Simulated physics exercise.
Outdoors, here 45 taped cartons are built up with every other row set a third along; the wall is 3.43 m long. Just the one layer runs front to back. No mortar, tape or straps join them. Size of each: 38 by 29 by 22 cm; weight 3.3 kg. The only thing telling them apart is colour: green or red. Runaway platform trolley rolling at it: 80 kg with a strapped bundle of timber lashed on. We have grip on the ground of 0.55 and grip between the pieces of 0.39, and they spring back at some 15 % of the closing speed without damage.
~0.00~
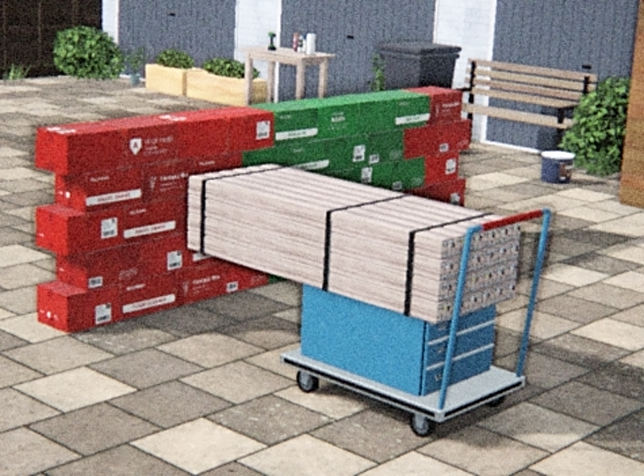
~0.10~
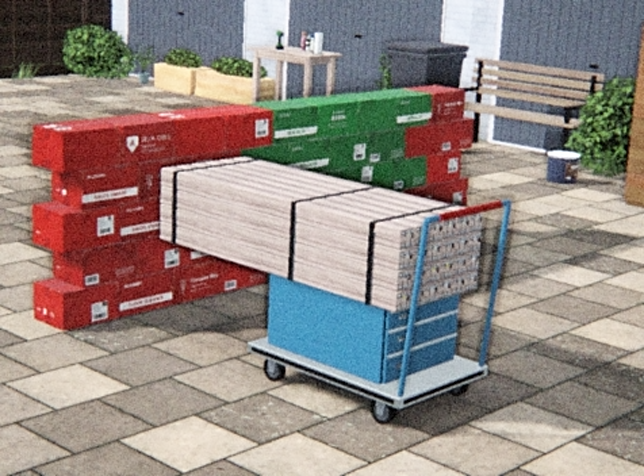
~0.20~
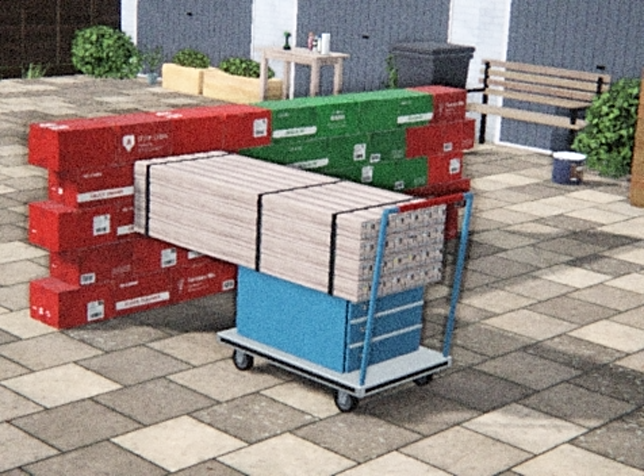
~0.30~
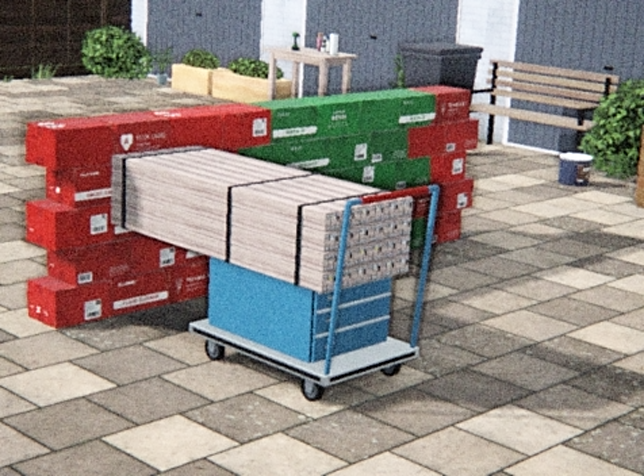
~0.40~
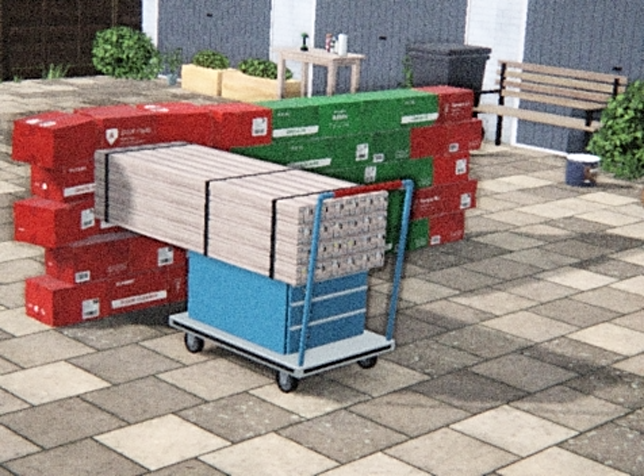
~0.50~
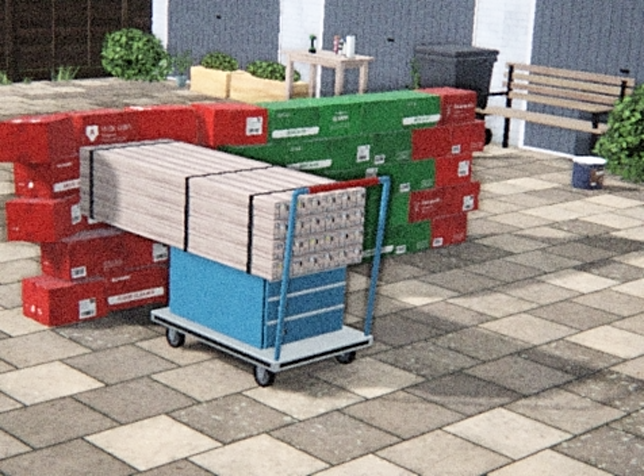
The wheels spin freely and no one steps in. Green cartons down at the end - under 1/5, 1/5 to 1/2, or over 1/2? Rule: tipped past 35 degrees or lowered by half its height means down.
Under 1/5.
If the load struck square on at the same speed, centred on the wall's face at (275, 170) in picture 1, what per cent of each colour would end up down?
For red it's 20 per cent, for green 20 per cent.
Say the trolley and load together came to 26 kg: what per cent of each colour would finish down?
Down at the end: Red 50 per cent, green 0 per cent.
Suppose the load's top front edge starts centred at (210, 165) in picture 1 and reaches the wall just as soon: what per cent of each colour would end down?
Red 50%, green 0%.
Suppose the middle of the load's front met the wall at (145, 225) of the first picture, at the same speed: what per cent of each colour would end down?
Result - red: 50 percent, green: 0 percent.
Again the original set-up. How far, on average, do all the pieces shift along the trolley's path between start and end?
Roughly 30 cm.
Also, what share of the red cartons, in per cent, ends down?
For red, it's 50 per cent down at the end.
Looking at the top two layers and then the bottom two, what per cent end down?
40% and 20%.
After 0.76 s, load 51 cm past the wall's line, still rolling; none of the 20 green cartons down (7 of 45 in all colours); top green carton unmoved; top red carton 42° from how it stood, 21 cm lower.
After 1.16 s, load 87 cm past the wall's line, still rolling; none of the 20 green cartons down (13 of 45 in all colours); top green carton unmoved; top red carton on its side.
In the end (2.9 s), load 1.09 m past the wall's line, stopped; none of the 20 green cartons down (13 of 45 in all colours); top green carton unmoved; top red carton on its side. That is 0 per cent. From the last view, middles, top green carton near (407, 110).
